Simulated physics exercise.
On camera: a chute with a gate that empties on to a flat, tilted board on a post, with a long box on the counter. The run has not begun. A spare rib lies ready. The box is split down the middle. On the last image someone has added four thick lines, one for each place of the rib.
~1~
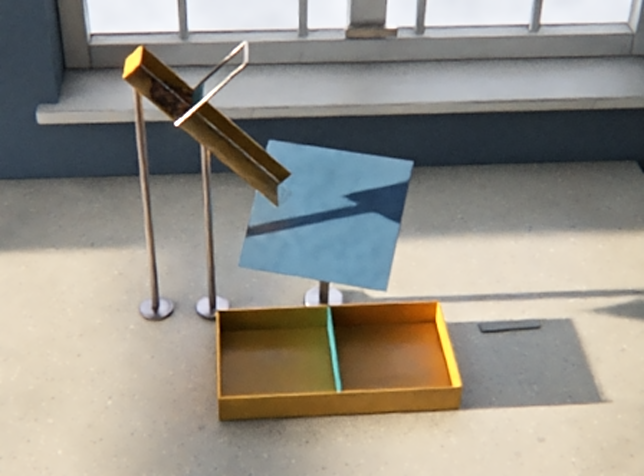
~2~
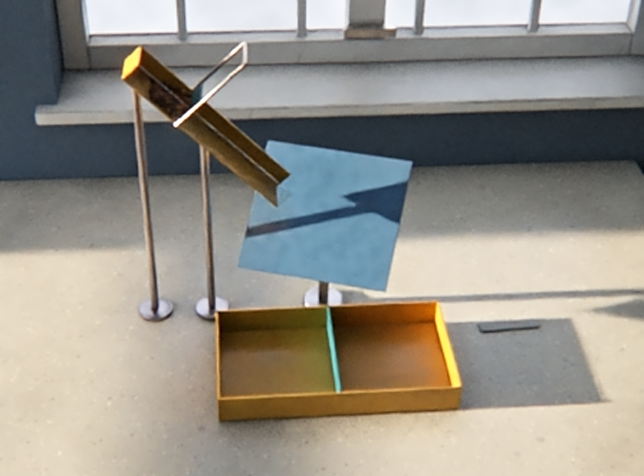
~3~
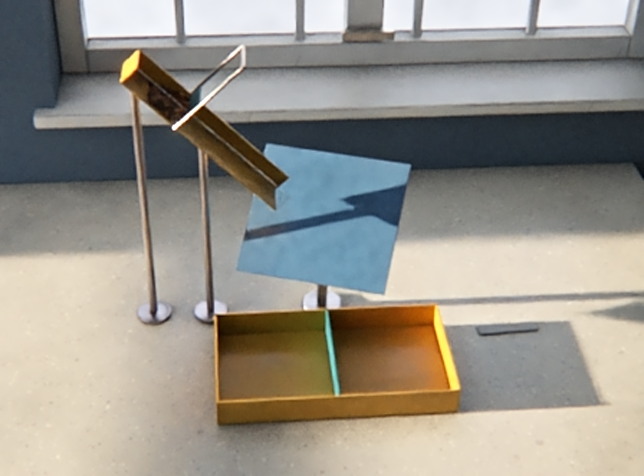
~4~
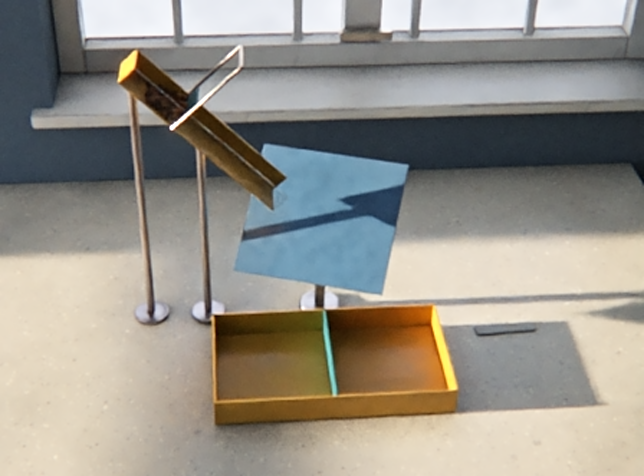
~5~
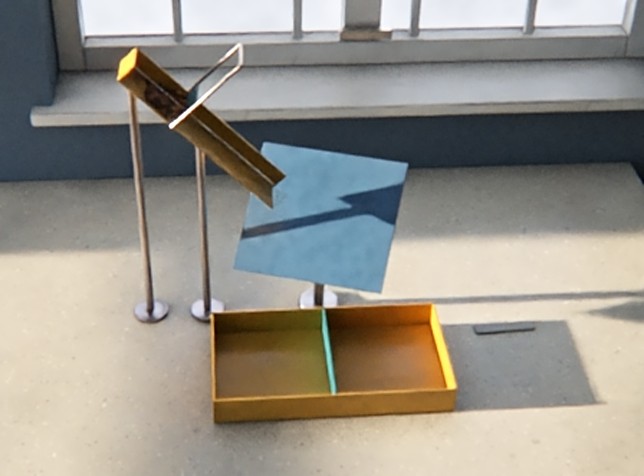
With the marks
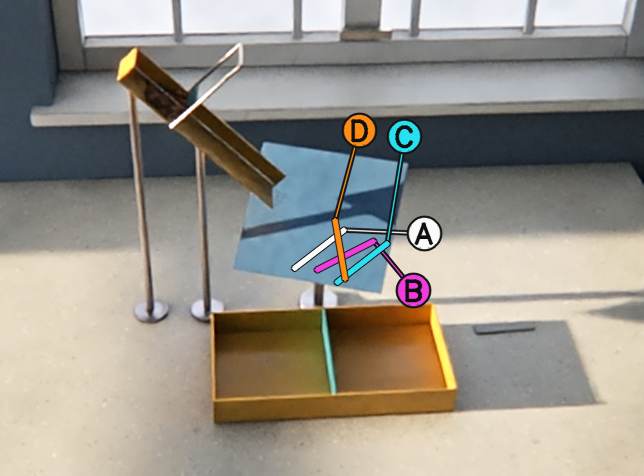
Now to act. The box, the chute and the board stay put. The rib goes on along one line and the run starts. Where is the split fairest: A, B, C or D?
D.
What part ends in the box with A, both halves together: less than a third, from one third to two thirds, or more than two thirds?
Line A gives more than two thirds.
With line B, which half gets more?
Left.
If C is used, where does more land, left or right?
More lands on the left.
On the marked copy, line A from (344, 230) to (294, 268); line B from (373, 241) to (317, 269); line C from (387, 243) to (337, 282); line D from (335, 220) to (345, 278).
With A, of what is caught, all but a few in the left half, a small share in the right.
With B, of what is caught, all but a few in the left half, a small share in the right.
With C, of what is caught, all but a few in the left half, a small share in the right.
With D, of what is caught, close to a third in the left half, close to two thirds in the right.
